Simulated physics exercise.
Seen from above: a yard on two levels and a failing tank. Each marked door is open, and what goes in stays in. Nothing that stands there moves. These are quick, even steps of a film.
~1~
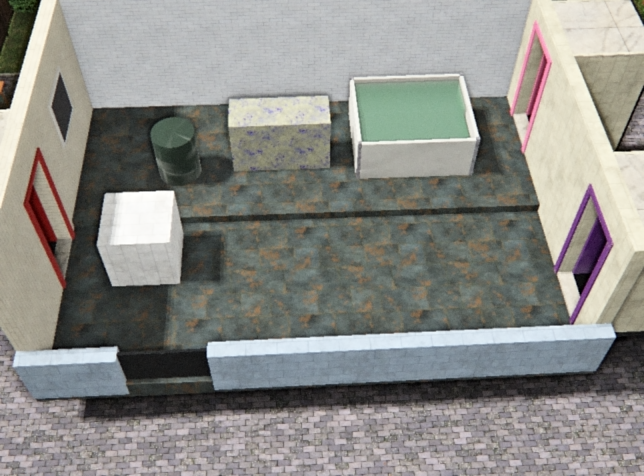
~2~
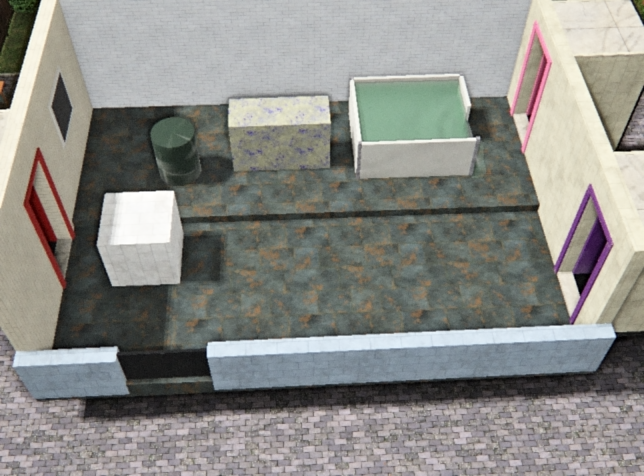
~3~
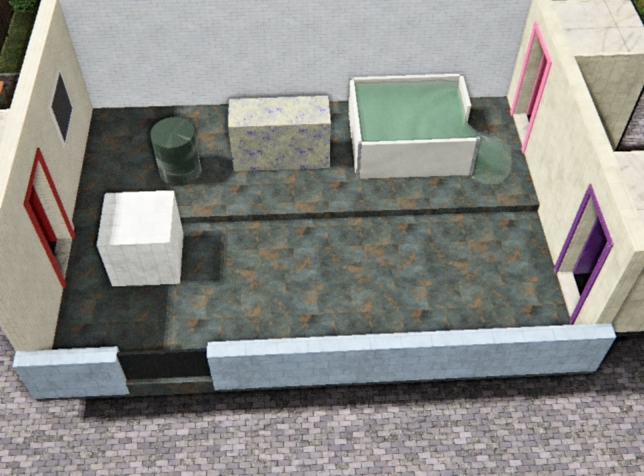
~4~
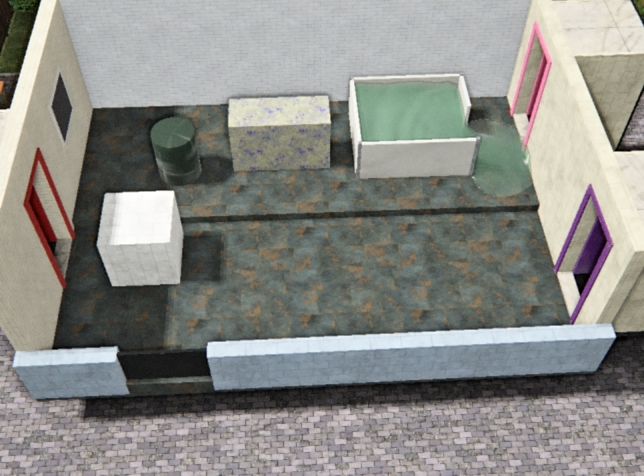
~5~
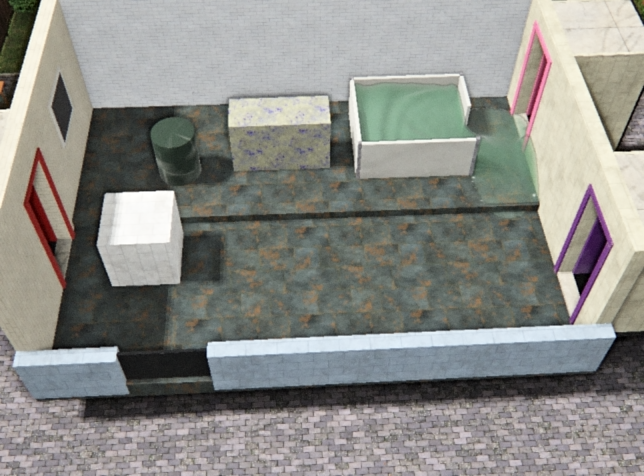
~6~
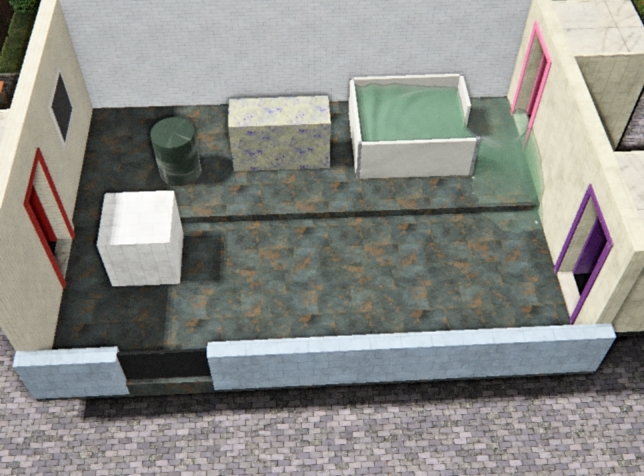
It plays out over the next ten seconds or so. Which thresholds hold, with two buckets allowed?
In the end: The purple door floods; the red door holds within the limit; the pink door floods.
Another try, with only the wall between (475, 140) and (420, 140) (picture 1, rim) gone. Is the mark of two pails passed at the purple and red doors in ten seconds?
In short: The purple door lets more in; the red door passes that mark.
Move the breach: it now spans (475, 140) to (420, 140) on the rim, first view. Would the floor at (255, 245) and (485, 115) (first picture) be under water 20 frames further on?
One after the other: Free of water, free of water.
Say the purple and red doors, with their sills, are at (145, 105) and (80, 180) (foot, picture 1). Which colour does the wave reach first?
It is the door marked pink.
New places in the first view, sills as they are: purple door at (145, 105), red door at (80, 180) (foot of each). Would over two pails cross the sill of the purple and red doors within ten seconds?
My reading: The purple one holds; the red one stays under.
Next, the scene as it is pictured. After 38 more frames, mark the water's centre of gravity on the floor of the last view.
Close to (395, 208).
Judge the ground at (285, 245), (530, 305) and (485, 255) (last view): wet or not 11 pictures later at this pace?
One after the other: No water, under water, covered.
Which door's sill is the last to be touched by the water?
That is the red door.
A moment on, water covers 10 % of the floor; the purple door wet at the sill, nothing in, the red door not reached, the pink door far over two buckets in.
Next, water covers 20 % of the floor; the purple door wet at the sill, nothing in, the red door not reached, the pink door far over two buckets in.
Then, water covers 35 % of the floor; the purple door under two buckets in, the red door not reached, the pink door far over two buckets in.
Later, water covers 70 % of the floor; the purple door under two buckets in, the red door not reached, the pink door far over two buckets in.
In the end, water covers 85 % of the floor; the purple door over two buckets in, the red door under two buckets in, the pink door far over two buckets in.
